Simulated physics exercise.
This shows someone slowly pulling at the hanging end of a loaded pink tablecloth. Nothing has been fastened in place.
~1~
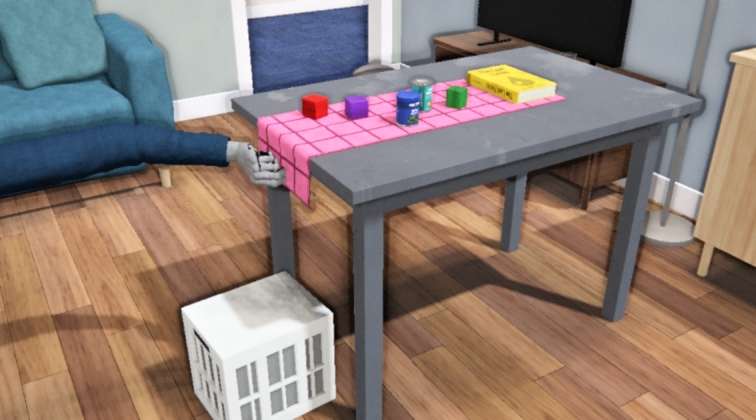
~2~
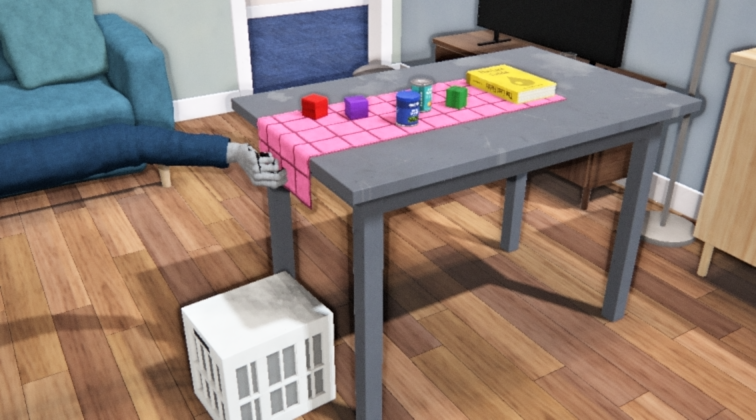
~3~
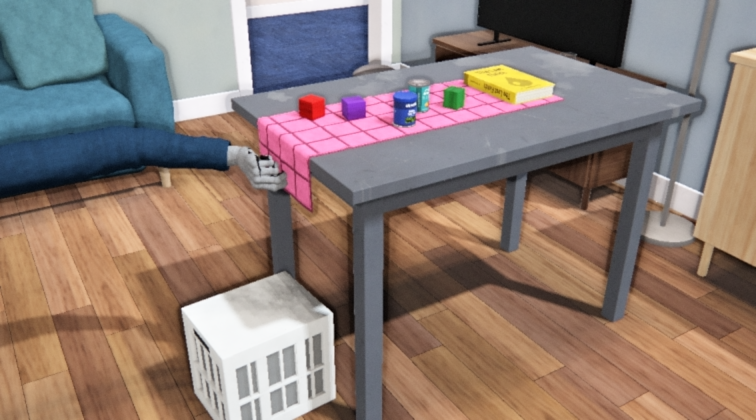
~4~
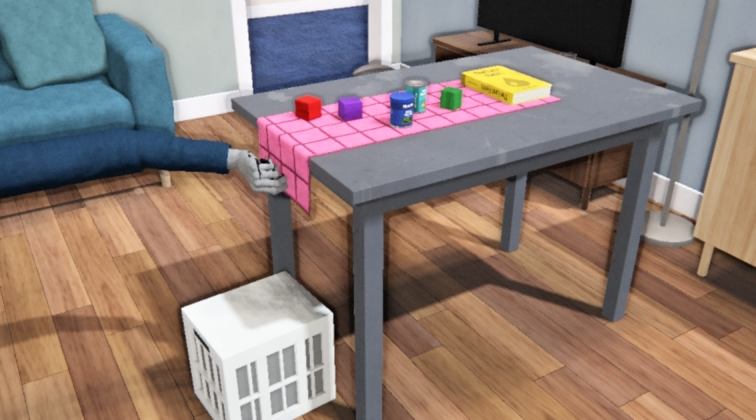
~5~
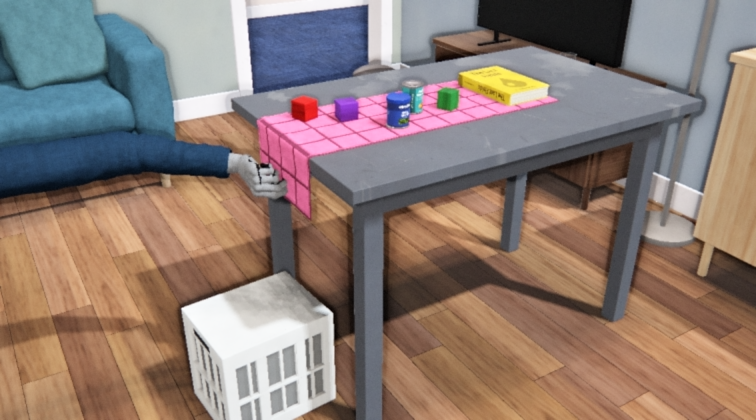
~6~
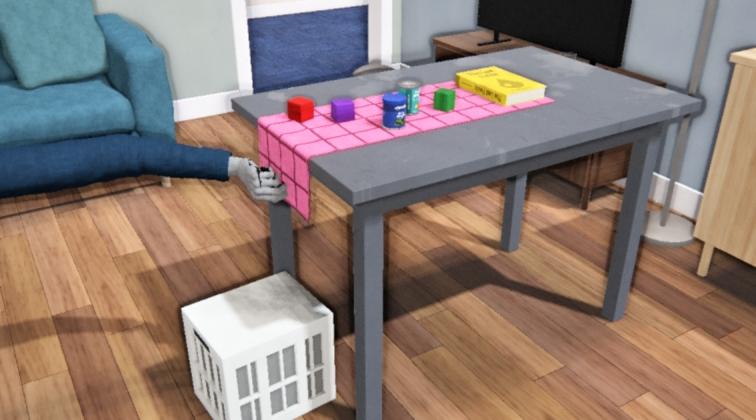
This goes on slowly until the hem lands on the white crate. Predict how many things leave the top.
I'd say the tally of dropped things is a trio in the end.
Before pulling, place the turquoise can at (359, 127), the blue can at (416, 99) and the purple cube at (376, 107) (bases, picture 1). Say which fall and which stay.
So, the turquoise can ends up down, the blue can makes it through, the purple cube ends up down.
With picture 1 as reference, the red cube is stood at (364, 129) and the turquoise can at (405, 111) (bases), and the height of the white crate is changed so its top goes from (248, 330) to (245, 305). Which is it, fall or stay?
The red cube is lost, the turquoise can stays put.
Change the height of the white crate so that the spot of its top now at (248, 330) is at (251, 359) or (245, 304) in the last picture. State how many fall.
Then 4, then 2.
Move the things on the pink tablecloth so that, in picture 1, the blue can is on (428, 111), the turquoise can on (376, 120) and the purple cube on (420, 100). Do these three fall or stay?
Here's the result: The blue can remains in place, the turquoise can leaves the top and the purple cube remains in place.
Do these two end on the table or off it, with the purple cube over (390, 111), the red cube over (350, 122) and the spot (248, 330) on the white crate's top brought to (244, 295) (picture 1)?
Purple cube: Safe; red cube: Lost.
Soon after, hem near (287, 241); red cube gone.
Then, hem near (288, 283); red cube and purple cube gone.
At rest, hem on the crate; red cube, purple cube and blue can gone. The count of fallen things is three.
